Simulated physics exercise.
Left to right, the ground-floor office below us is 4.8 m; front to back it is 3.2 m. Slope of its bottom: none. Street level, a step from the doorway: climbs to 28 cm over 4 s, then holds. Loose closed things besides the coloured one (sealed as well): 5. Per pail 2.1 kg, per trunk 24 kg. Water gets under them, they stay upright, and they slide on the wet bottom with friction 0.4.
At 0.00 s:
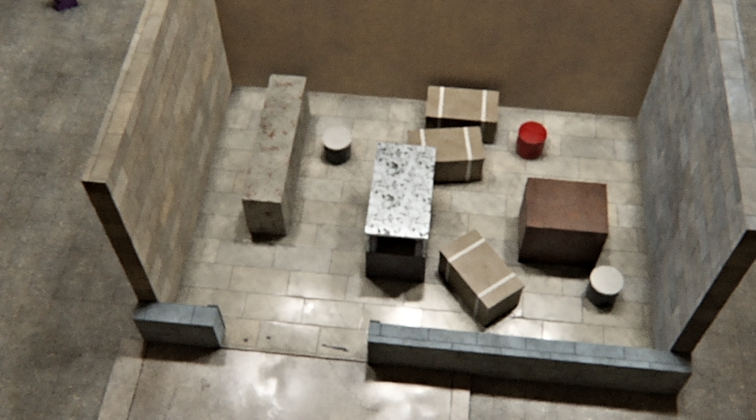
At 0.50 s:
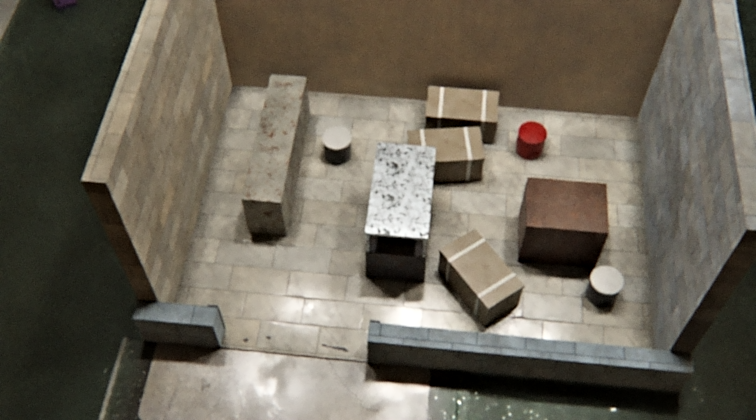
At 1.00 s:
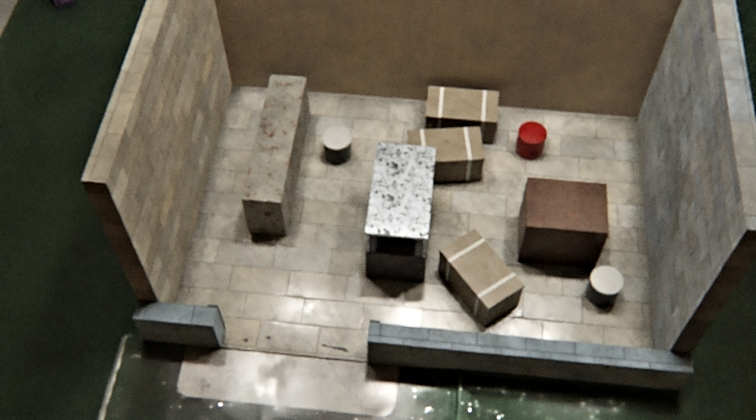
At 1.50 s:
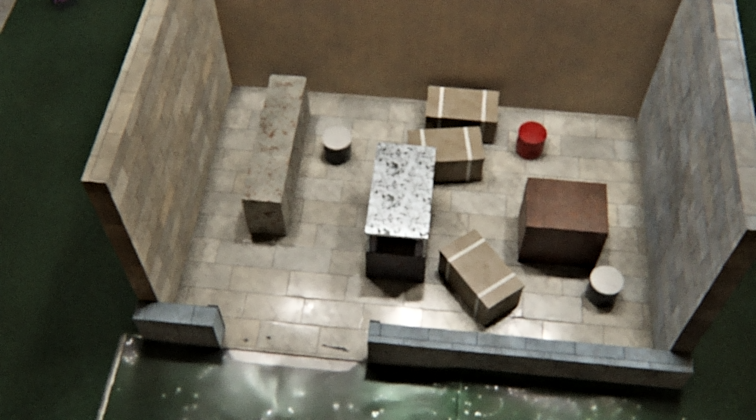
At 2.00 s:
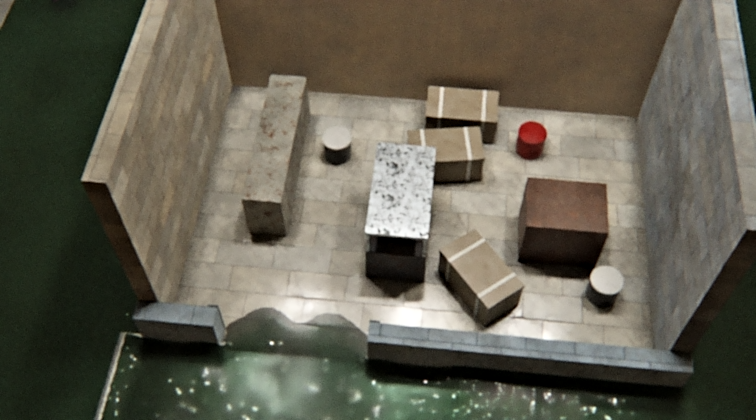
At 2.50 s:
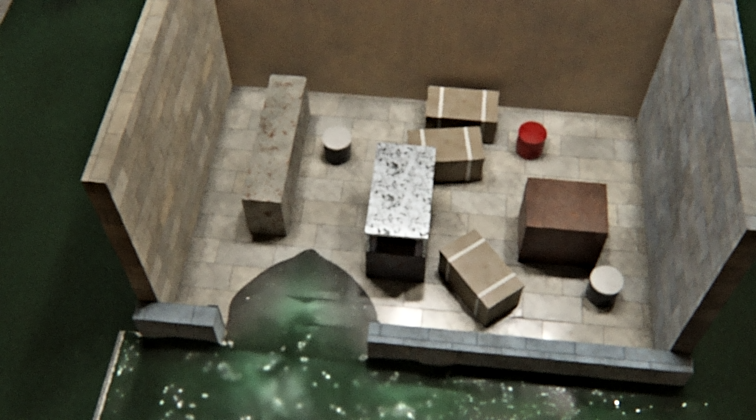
The clip opens on a walled, tiled room seen from above, holding crates, blocks and small pails, one of them red. Greenish water spreads over the ground outside and covers the pale slab at the doorway, then pushes a rounded tongue onto the floor, while the objects stay still.
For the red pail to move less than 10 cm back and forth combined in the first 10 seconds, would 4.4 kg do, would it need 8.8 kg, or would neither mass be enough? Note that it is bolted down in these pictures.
Neither would be enough.
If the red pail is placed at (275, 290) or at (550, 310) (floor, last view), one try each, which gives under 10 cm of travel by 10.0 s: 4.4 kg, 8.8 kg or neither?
In order, no load succeeds and no load succeeds.
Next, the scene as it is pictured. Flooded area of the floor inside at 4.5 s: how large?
The covered patch comes to about 6.0 m2.
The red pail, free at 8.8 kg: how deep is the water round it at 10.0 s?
About 16 cm.
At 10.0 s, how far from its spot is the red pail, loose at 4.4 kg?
Around 200 centimetres out of place.
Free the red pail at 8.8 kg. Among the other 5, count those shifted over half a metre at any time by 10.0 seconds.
My count gives 4.
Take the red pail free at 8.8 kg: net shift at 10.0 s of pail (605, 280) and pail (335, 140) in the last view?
Shifts: 80 cm / 350 cm.
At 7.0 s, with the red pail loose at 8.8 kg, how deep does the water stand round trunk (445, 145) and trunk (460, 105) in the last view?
About 5 and 7 cm.
After 3.5 s the red pail would be 0 cm from its start with 4.4 kg and 0 cm from its start with 8.8 kg; 0 cm of water round it then.
After 4.5 s the red pail would be 0 cm from its start with 4.4 kg and 0 cm from its start with 8.8 kg; 0 cm of water round it then.
After 7.0 s the red pail would be 59 cm from its start with 4.4 kg and 28 cm from its start with 8.8 kg; 3 cm of water round it then.
After 10.0 s the red pail would be 197 cm from its start with 4.4 kg and 111 cm from its start with 8.8 kg; 16 cm of water round it then.
